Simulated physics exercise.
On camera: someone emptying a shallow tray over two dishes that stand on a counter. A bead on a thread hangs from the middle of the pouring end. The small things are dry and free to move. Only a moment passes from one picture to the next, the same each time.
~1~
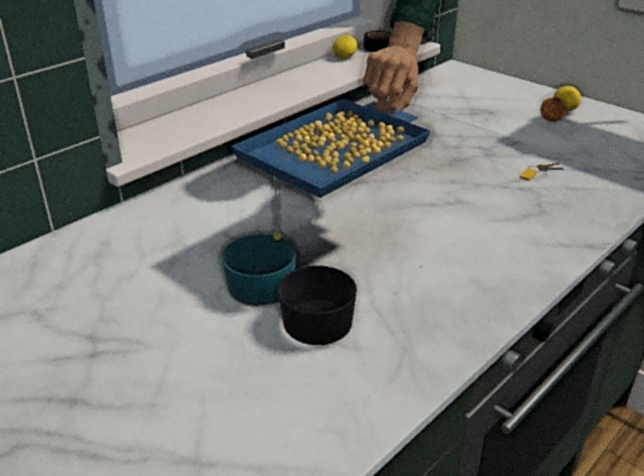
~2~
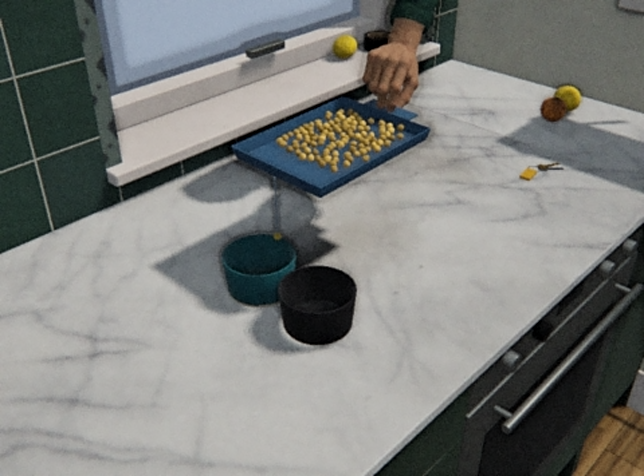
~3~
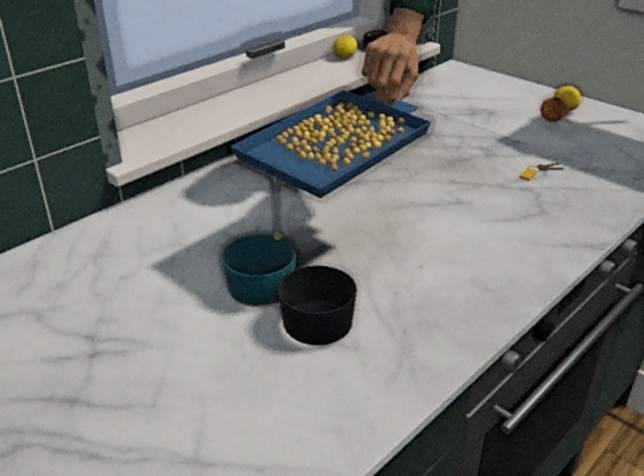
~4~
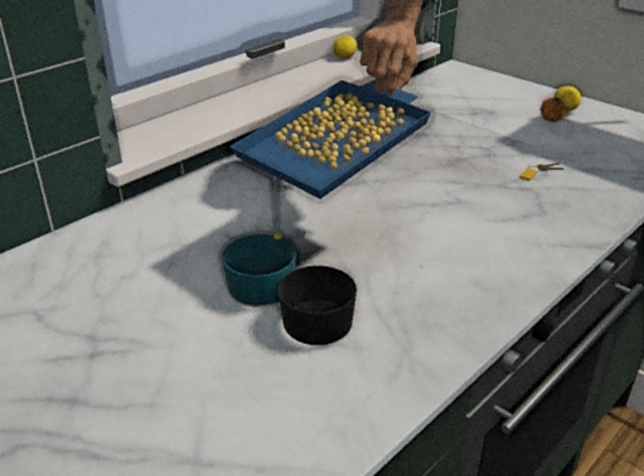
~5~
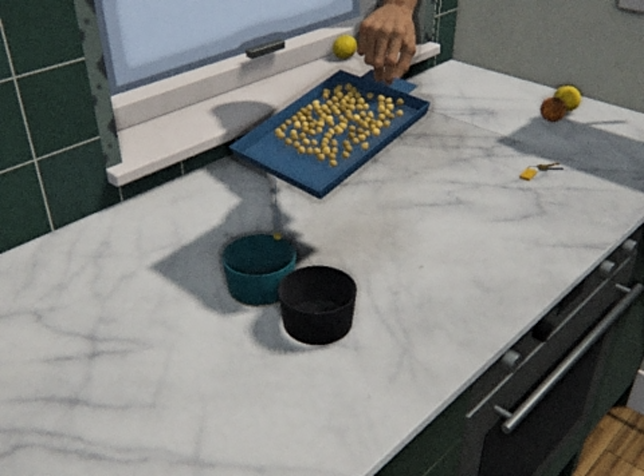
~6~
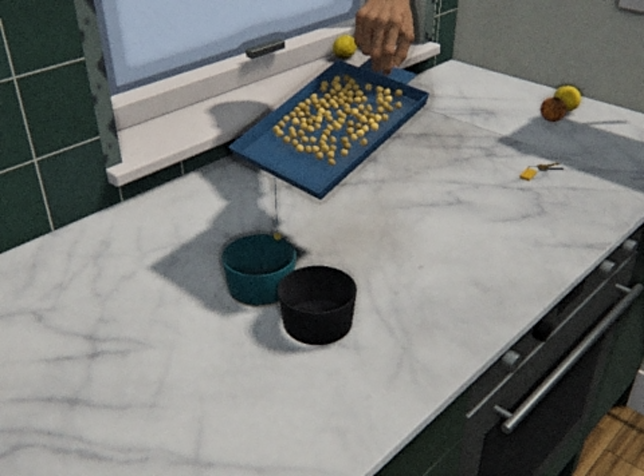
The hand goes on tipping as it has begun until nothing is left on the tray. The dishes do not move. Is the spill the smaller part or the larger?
Caught overall: More than half.
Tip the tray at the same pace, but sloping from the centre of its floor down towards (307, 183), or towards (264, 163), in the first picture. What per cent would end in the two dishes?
Near 80 % and 30 %.
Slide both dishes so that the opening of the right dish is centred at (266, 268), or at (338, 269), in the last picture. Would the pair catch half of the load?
One: Over half. Two: The smaller part.
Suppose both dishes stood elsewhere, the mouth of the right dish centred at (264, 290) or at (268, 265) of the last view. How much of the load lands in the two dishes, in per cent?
In turn 60 and 70 in a hundred.
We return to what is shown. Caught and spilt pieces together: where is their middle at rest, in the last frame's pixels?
At about (262, 292).
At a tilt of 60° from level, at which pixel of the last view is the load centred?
Near (283, 166).
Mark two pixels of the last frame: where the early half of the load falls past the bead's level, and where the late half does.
Early half (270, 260), late half (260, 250).
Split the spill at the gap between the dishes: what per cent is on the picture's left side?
Roughly 90 in a hundred.
Just after the last frame, tray tipped steeply; almost all on the tray; about a tenth in the air.
A moment on, tray tipped right over; the larger part on the tray; about a tenth in the right dish; about a tenth in the left dish; about a tenth in the air.
Further on, tray tipped past a quarter turn; roughly a third in the right dish; roughly half in the left dish; roughly a quarter outside both.
When it is over, tray tipped past a quarter turn; roughly a third in the right dish; roughly half in the left dish; roughly a quarter outside both.
